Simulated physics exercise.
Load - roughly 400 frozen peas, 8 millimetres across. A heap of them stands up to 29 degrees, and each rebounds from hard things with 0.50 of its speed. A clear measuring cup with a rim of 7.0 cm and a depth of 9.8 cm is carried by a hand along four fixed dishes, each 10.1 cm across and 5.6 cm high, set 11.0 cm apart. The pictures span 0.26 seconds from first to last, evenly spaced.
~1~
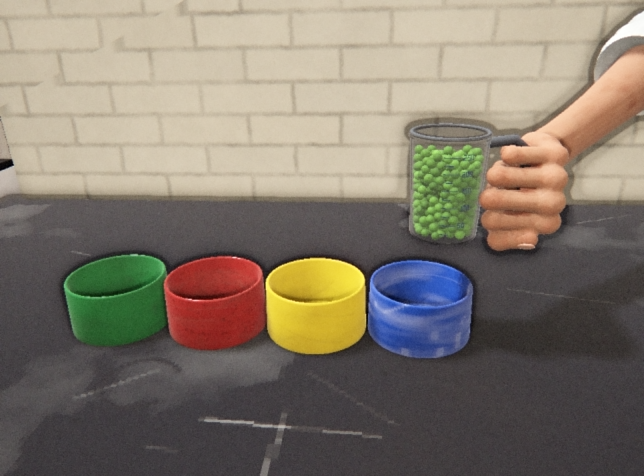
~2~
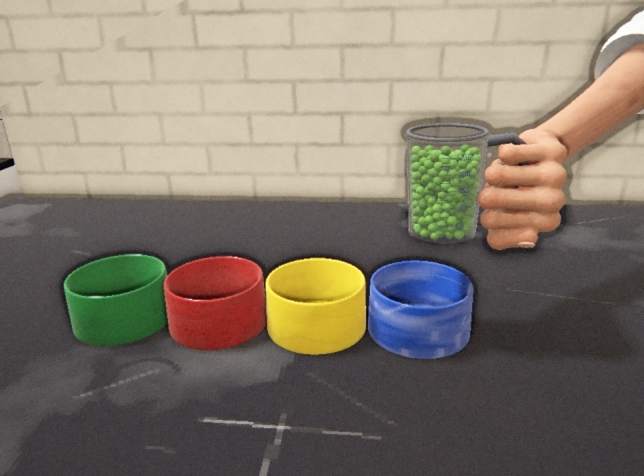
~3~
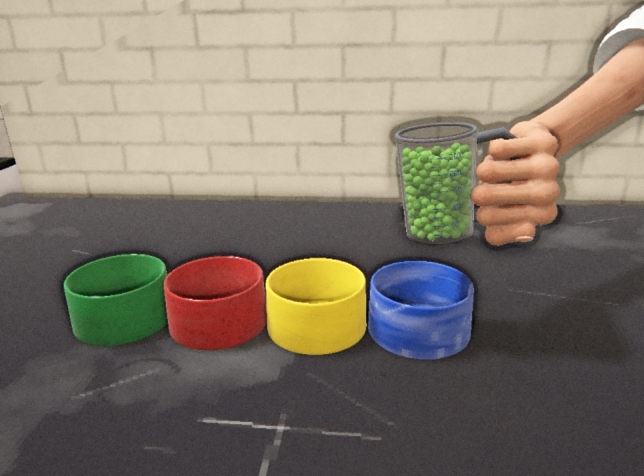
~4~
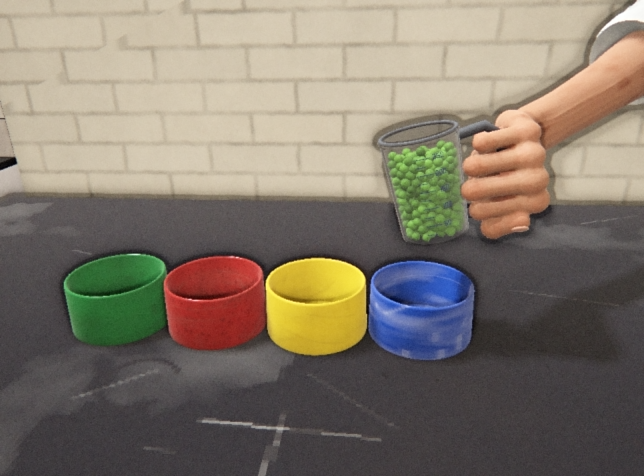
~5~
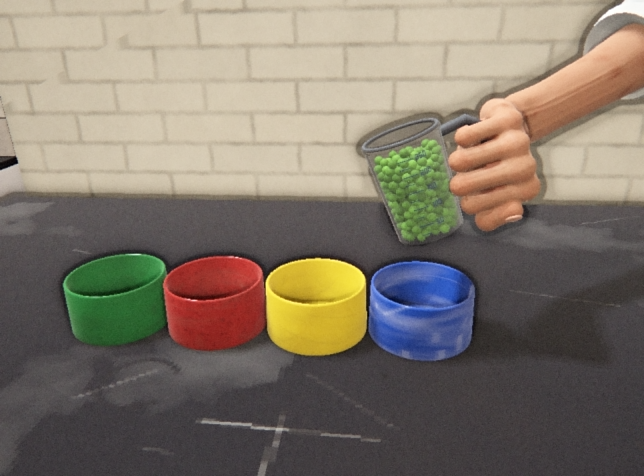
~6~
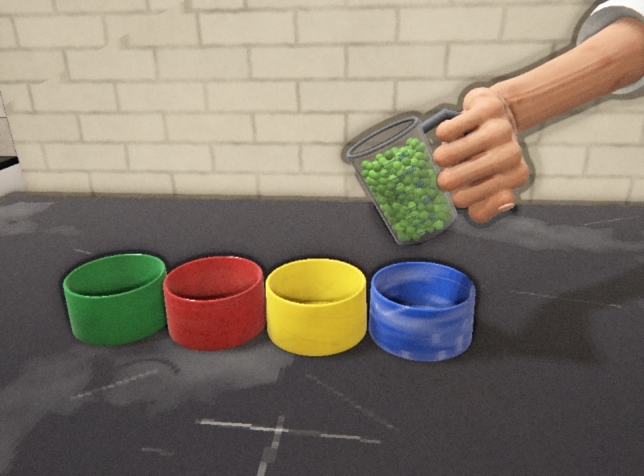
Hand moving a clear cup of green peas left and tilting it leftward above green, red, yellow and blue dishes.
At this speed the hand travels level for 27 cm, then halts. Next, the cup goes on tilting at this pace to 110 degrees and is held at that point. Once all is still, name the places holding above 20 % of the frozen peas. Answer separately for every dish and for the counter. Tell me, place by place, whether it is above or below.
In order: Red: Goes past a fifth; blue: Stays within a fifth; green: Goes past a fifth; yellow: Stays within a fifth; counter: Stays within a fifth.
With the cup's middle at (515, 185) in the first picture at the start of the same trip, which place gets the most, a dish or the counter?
The biggest share goes to red.
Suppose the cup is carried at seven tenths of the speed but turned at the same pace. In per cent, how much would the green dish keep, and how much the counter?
In that case: Green 0, and counter 10.
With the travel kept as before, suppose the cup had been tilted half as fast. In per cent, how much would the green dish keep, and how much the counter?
Result: Green dish 100, counter 0.
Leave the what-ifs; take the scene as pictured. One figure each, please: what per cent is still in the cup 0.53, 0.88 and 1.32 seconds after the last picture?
Roughly 95, then 40, then 0.
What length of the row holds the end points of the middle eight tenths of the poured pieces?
It spans roughly 15 centimetres along the row.
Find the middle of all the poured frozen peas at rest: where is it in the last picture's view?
Roughly pixel (138, 307).
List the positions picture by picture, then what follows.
Cup at (446, 184), tilt 0 degrees, lip at (412, 132), moved 0.0 cm; middle of the pieces at (447, 187); blue dish at (421, 283); yellow dish at (316, 280); red dish at (214, 278); green dish at (116, 275), in the first frame.
Cup at (444, 184), tilt 2 degrees, lip at (408, 133), moved 0.2 cm; middle of the pieces at (445, 187), in the second frame.
Cup at (437, 184), tilt 6 degrees, lip at (397, 136), moved 0.9 cm; middle of the pieces at (439, 187), in the third frame.
Cup at (427, 184), tilt 13 degrees, lip at (380, 142), moved 2.0 cm; middle of the pieces at (428, 187), in the fourth frame.
Cup at (416, 184), tilt 20 degrees, lip at (363, 148), moved 3.0 cm; middle of the pieces at (418, 186), in the fifth frame.
Cup at (405, 184), tilt 27 degrees, lip at (348, 155), moved 4.1 cm; middle of the pieces at (407, 186); blue dish at (422, 284); yellow dish at (316, 281); red dish at (214, 278); green dish at (116, 274), in the sixth frame.
Then, 0.53 s after the last picture, tilt 100 degrees; cup holds 95 %.
Then, 0.88 s after the last picture, tilt 110 degrees; cup holds 40 %, red 40 %, green 10 %.
Then, 1.32 s after the last picture, tilt 110 degrees; cup holds 0 %, red 35 %, green 55 %.
In the end, red 35 %, blue 0 %, green 55 %, yellow 0 %, counter 5 %.
